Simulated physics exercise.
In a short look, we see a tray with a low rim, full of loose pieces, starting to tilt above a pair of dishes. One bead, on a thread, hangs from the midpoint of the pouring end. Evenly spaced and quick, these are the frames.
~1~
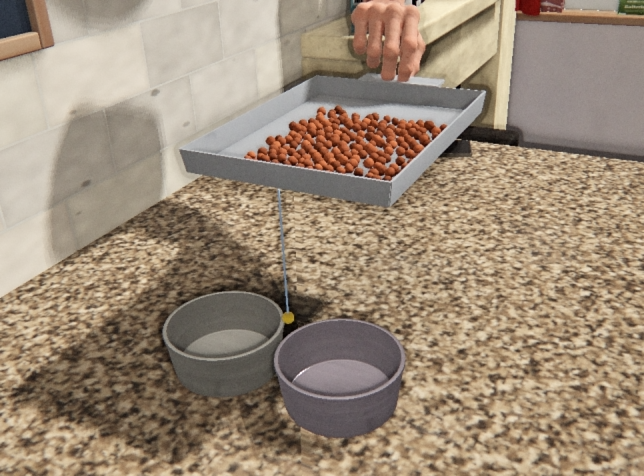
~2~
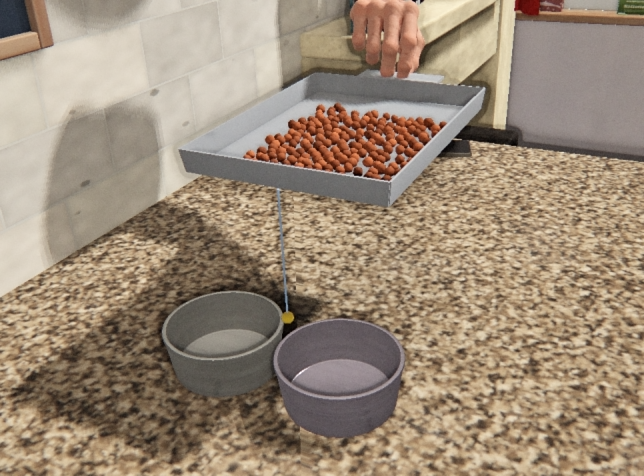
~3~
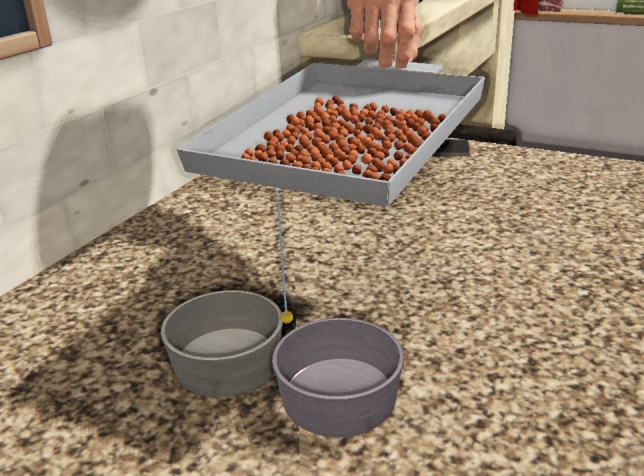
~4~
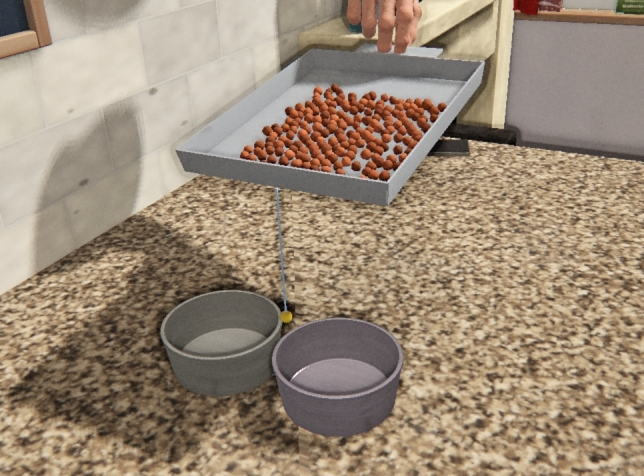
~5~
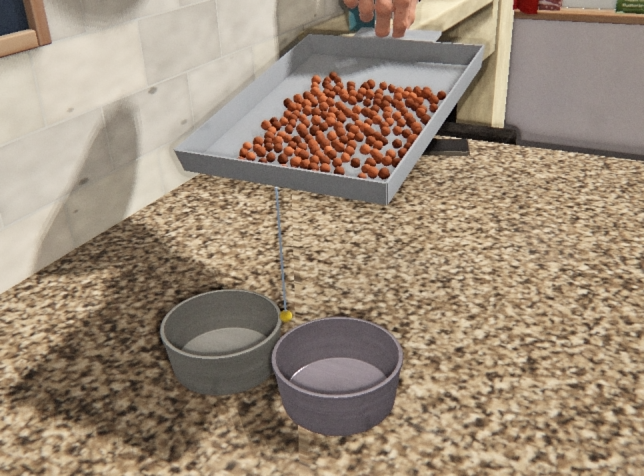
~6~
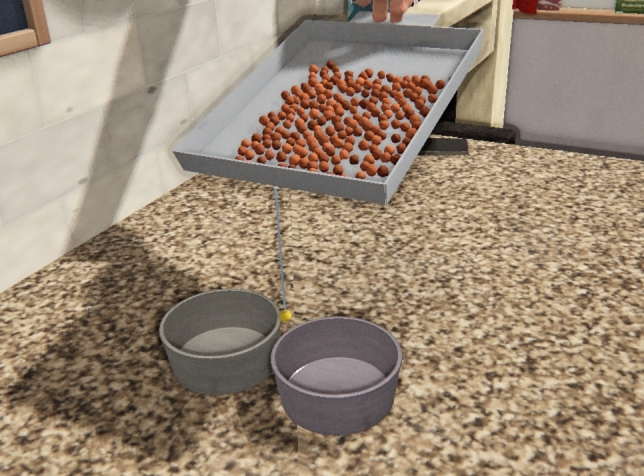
A hand raising the far end of a shallow gray tray of reddish-brown pellets, tilting it gradually above two round dishes.
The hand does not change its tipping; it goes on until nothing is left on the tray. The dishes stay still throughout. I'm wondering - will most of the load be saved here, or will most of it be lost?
Most of it is lost.
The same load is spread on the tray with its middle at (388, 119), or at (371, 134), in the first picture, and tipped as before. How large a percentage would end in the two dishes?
Close to 40 in a hundred, then close to 30 in a hundred.
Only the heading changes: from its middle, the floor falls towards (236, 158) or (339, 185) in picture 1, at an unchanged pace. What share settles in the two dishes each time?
You'd get 80 per cent the first time and 70 per cent the second time.
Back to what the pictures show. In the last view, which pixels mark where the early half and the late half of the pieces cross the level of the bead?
For the early half I get (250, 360), and for the late half (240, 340).
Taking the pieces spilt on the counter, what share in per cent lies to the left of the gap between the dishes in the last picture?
Close to 80 per cent.
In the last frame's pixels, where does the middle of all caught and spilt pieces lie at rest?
At about (237, 422).
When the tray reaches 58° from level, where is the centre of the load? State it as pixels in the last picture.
The load is centred around (295, 135).
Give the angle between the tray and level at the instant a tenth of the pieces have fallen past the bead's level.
110°.
Soon, tray tipped steeply; all on the tray.
A while on, tray tipped right over; all on the tray.
Towards the end, tray tipped past a quarter turn; a small part in the right dish; about a quarter in the left dish; about two thirds outside both.
Finally, tray tipped past a quarter turn; a small part in the right dish; about a quarter in the left dish; about two thirds outside both.
